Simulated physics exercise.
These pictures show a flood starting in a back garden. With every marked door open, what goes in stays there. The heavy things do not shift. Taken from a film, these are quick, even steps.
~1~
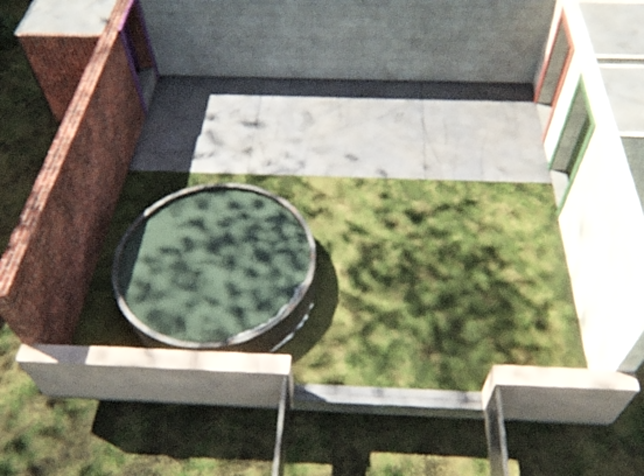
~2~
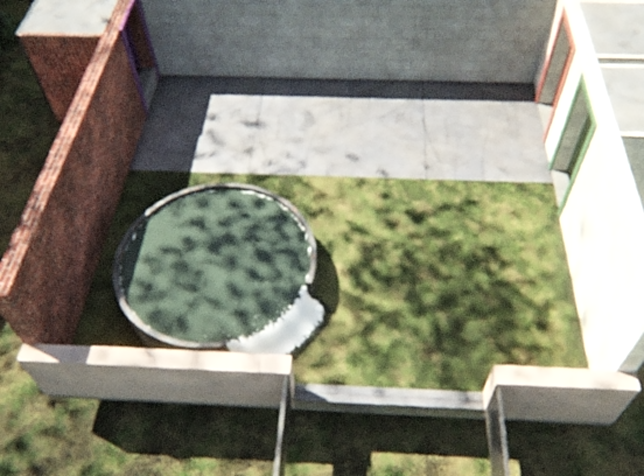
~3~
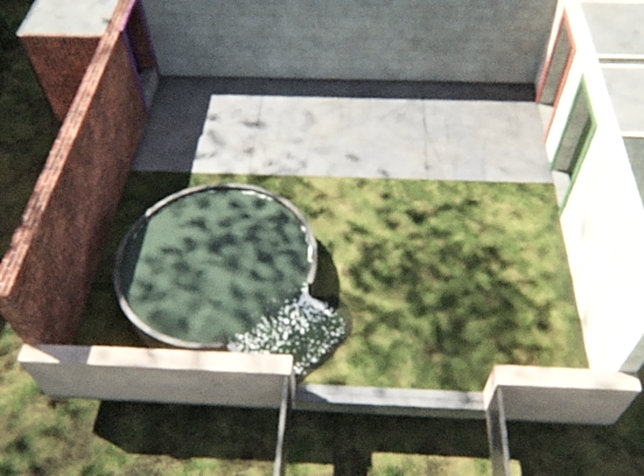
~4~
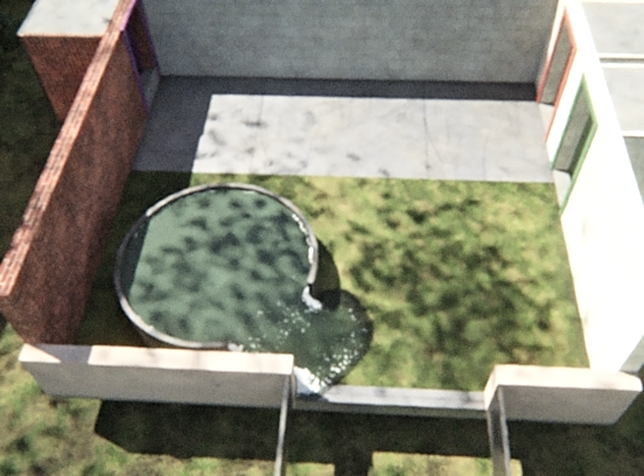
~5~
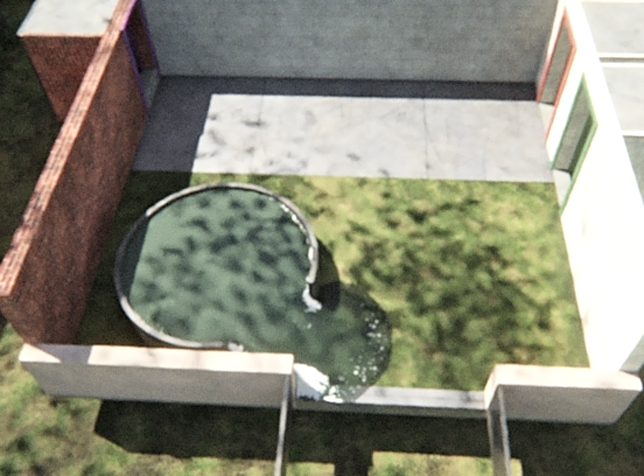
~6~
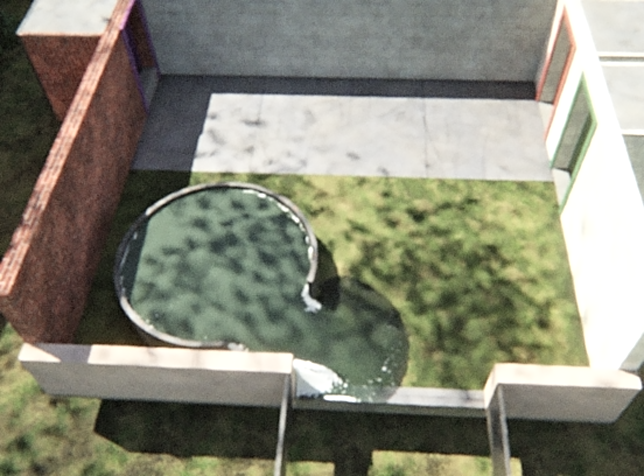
Water bursts from the lower right side of a round, grey-rimmed pool, first as a white splash, then as a dark, glinting sheet that widens rightward across the grass and along the low front wall. The walled back garden is seen from high above by a still camera. A red brick wall stands left, a white one right, and grey paving lies behind the patchy green lawn.
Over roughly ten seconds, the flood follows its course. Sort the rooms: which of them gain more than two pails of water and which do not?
The green door gains no more; the red door gains no more; the purple door gains no more.
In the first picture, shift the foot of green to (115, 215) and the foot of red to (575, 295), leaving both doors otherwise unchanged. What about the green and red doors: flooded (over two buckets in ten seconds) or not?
First the green door, which stays on the safe side, then the red door, which crosses the line.
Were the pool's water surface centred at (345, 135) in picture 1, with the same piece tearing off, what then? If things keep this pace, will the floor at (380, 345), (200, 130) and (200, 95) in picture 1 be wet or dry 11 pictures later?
First one gets inundated, next one stays unwetted, last one stays unwetted.
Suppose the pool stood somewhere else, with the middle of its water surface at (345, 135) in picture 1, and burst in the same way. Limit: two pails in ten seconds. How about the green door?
Green: Overshoots.
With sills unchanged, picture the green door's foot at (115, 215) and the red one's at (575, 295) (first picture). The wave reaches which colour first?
Answer: The red one.
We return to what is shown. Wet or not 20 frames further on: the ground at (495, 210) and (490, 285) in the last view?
In order: Spared and swamped.
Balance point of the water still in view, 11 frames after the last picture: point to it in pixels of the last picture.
Roughly (255, 301).
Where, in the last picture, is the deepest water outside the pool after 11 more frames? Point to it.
Near (260, 379).
A moment on, water covers 10 % of the floor; the green door not reached, the red door not reached, the purple door not reached.
Next, water covers 20 % of the floor; the green door not reached, the red door not reached, the purple door not reached.
Then, water covers 30 % of the floor; the green door not reached, the red door not reached, the purple door not reached.
Later, water covers 45 % of the floor; the green door wet at the sill, nothing in, the red door not reached, the purple door not reached.
In the end, water covers 70 % of the floor; the green door wet at the sill, nothing in, the red door wet at the sill, nothing in, the purple door not reached.
